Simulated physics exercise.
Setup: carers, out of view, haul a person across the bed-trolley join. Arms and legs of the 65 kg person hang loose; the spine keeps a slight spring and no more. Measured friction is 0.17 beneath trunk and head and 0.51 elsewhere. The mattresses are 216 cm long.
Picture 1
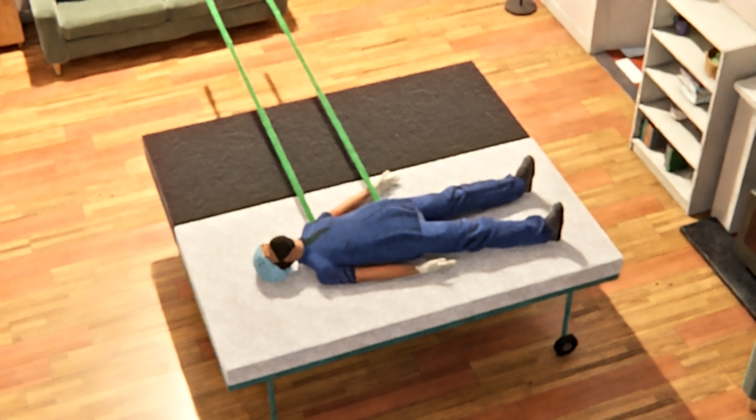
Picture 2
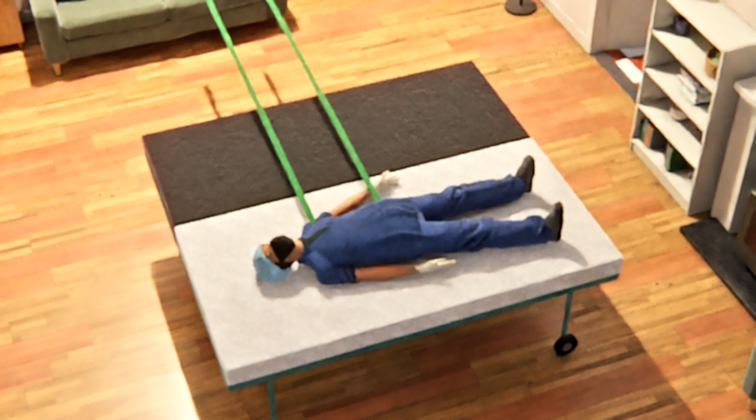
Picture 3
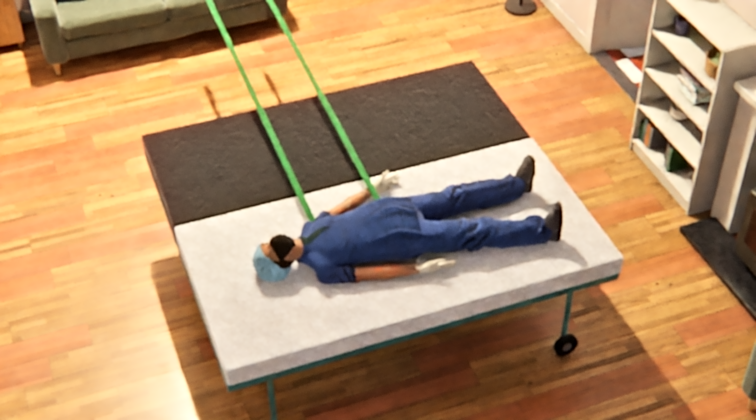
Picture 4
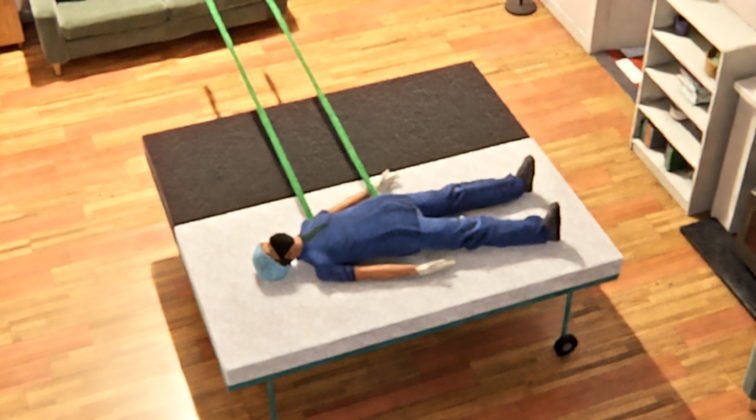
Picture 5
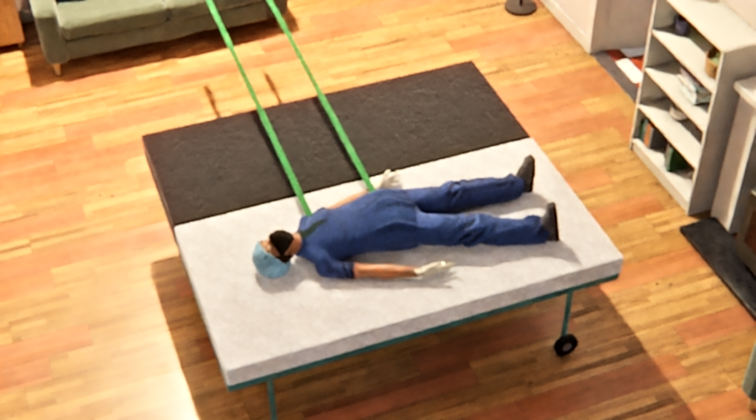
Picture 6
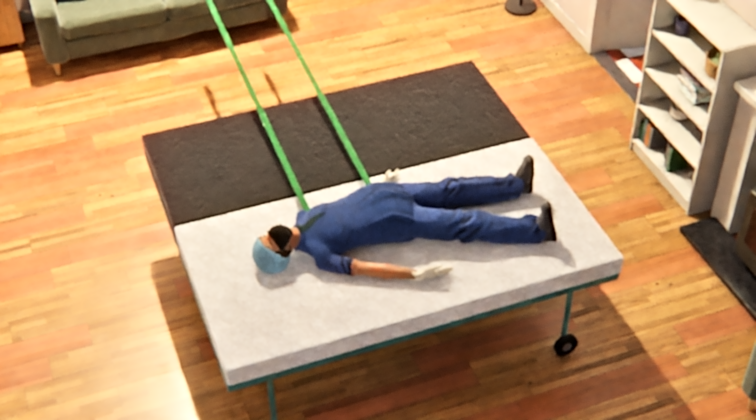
In a wood-floored room, green straps tug slightly at a person lying on joined mattresses.
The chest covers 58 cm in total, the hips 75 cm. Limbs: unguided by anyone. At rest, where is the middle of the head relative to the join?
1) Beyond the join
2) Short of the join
(2) Short of the join.
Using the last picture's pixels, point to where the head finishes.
(263, 203).
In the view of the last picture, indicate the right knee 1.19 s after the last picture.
Somewhere close to (424, 181).
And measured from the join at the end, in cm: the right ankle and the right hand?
Shortfall: Right ankle 48 cm, right hand 72 cm.
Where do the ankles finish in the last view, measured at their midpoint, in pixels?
Roughly at (483, 170).
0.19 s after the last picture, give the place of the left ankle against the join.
Measured short of the mark: Approx. 42 cm.
Then, 0.19 s after the last picture the head is 41 cm short of the join, near (268, 245) in the last picture's view; the right hand 89 cm short of the join.
Then, 0.69 s after the last picture the head is 23 cm short of the join, near (263, 221) in the last picture's view.
Then, 1.19 s after the last picture the head is 11 cm short of the join, near (263, 206) in the last picture's view.
When all is still, head stops short of the join; left hand crosses the join; right hand stops short of the join; right ankle stops short of the join; right knee stops short of the join.
